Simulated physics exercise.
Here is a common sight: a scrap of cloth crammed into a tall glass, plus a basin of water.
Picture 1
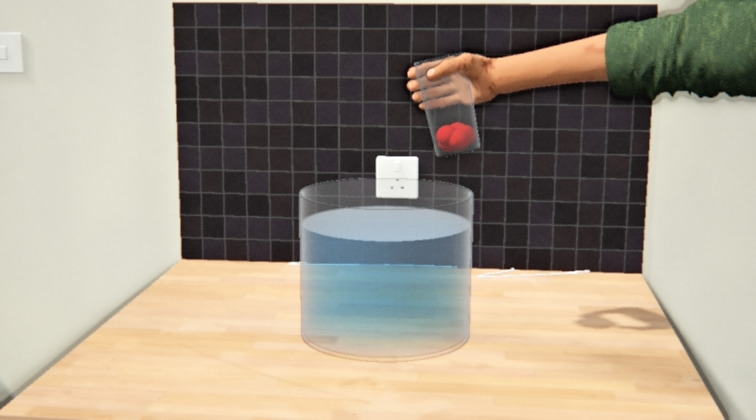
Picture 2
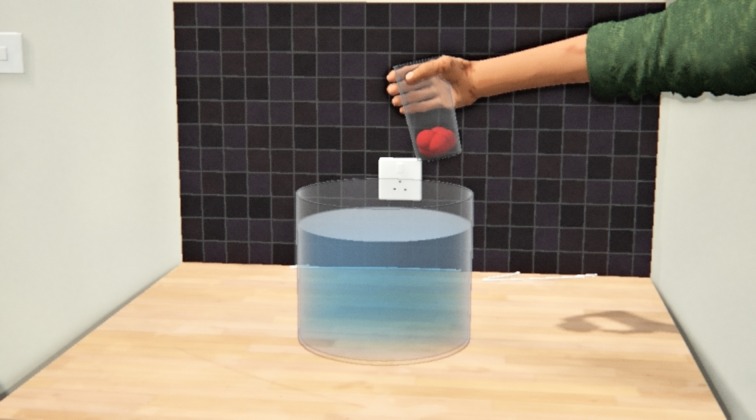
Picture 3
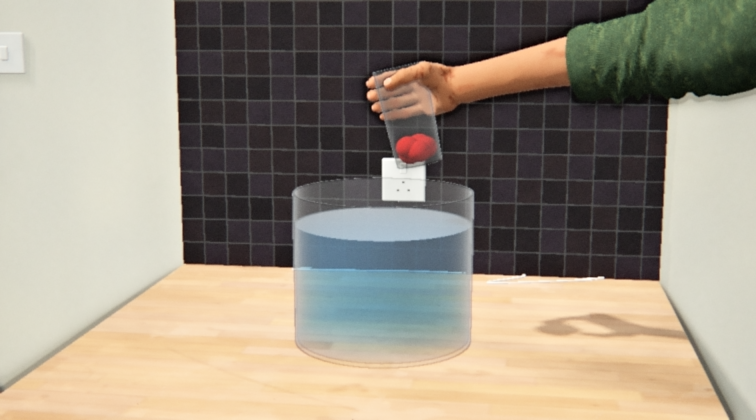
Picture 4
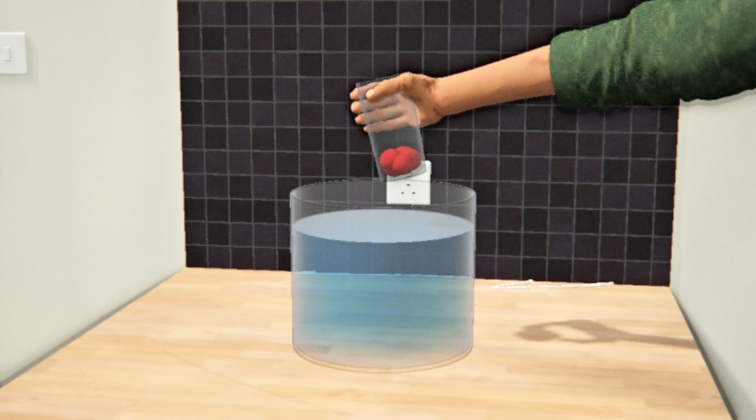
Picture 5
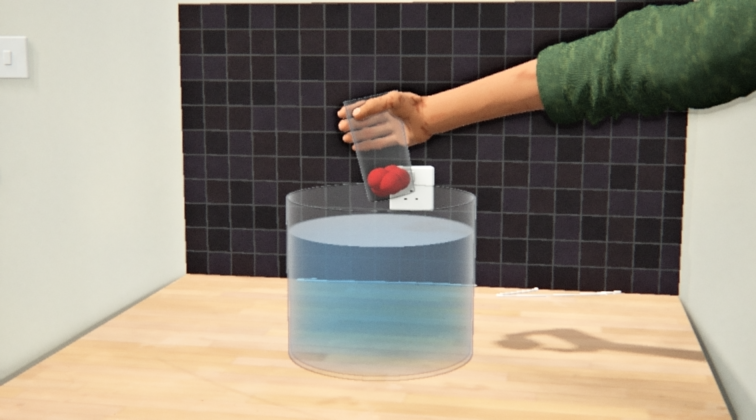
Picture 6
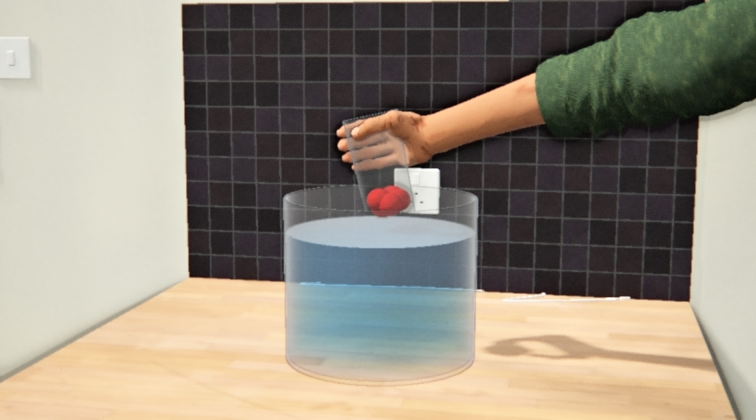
A hand in a green sleeve lowering an upright clear glass with red cloth inside, moving left and down over a water-filled basin.
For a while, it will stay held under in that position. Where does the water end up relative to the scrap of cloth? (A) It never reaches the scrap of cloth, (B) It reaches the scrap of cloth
The answer is B.
Next, the tall glass enters the water.
After that, water pours in as the air escapes.
Finally, the tall glass is under, flooded, and the scrap of cloth is wet.
